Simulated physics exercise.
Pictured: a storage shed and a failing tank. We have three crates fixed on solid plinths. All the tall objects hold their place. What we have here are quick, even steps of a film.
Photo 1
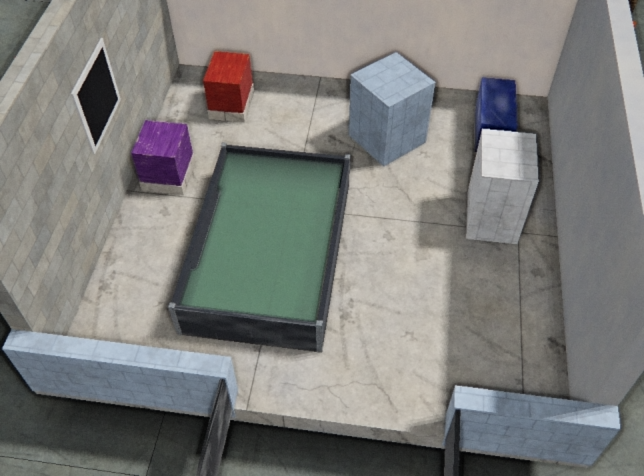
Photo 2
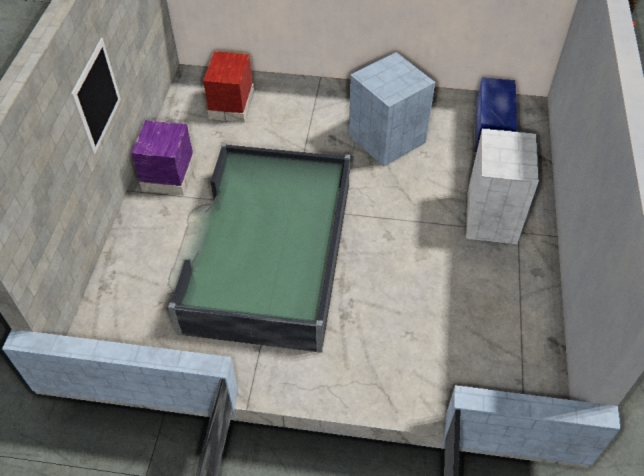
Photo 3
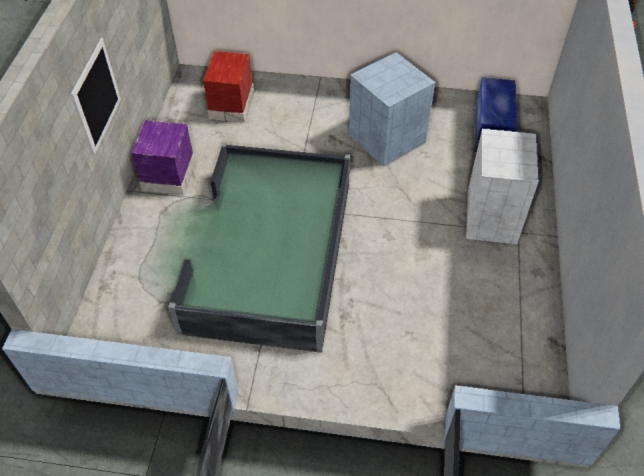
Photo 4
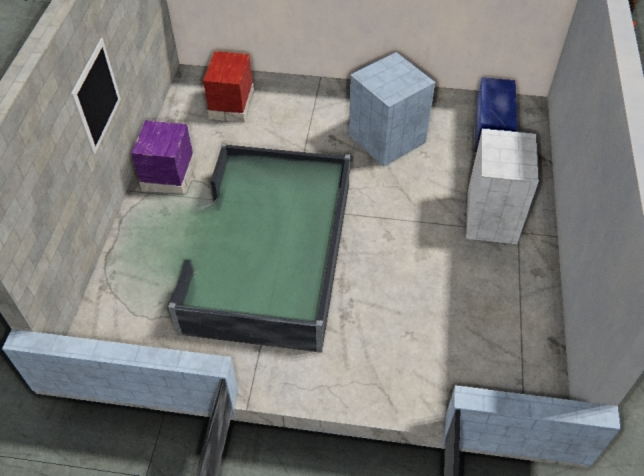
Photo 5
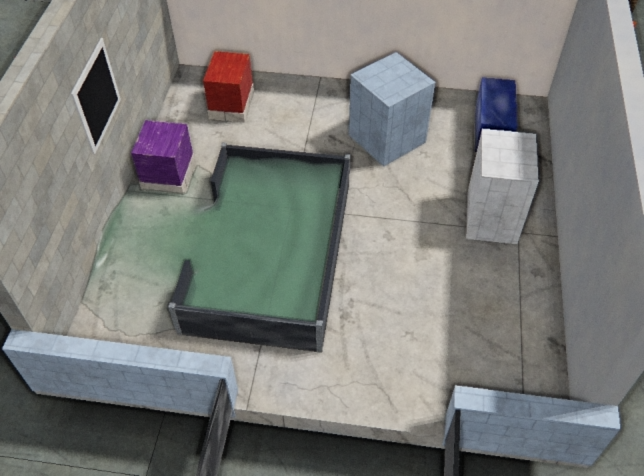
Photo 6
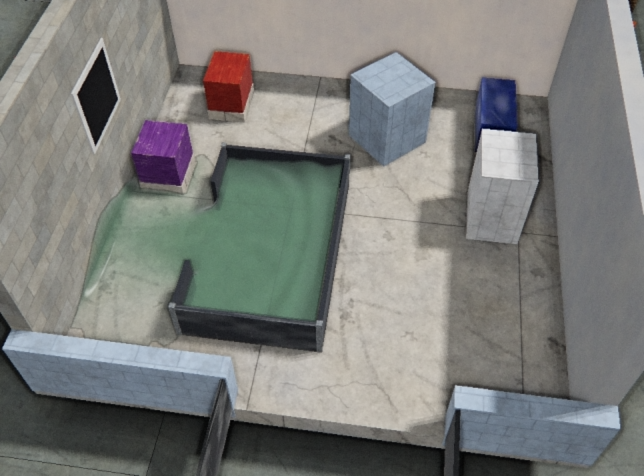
At the start, still green water fills a dark-walled open tank in a room with coloured blocks. A gap opens in the tank's left side, and water pours out through it. The water spreads left across the pale floor, passing in front of the purple block and reaching the left wall.
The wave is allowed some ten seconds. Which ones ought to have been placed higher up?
In the end: The blue crate gets soaked; the purple crate gets soaked; the red crate stays dry.
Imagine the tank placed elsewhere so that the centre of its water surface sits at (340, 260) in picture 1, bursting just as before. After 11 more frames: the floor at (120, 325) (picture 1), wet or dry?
That spot: Swamped.
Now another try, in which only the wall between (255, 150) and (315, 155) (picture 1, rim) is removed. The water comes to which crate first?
That would be the red-painted one, reached first.
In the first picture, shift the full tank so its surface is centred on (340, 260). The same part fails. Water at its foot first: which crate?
Answer: The purple-painted one.
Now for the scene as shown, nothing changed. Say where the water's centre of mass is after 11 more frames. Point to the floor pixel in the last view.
Close to (212, 248).
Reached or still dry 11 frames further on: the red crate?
Red wet.
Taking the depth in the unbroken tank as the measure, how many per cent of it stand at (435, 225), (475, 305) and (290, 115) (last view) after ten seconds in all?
Some 6, 4 and 8 in a hundred.
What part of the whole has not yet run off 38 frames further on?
My figure is close to 92 percent.
A moment on, water covers 15 % of the floor; the blue crate not reached, the purple crate water round its plinth, the red crate water round its plinth.
Next, water covers 25 % of the floor; the blue crate not reached, the purple crate water round its plinth, the red crate water round its plinth.
Then, water covers 45 % of the floor; the blue crate not reached, the purple crate water round its plinth, the red crate water round its plinth.
Later, water covers 70 % of the floor; the blue crate water round its plinth, the purple crate water round its plinth, the red crate water round its plinth.
In the end, water covers 95 % of the floor; the blue crate was topped, the purple crate was topped, the red crate stayed above the water.
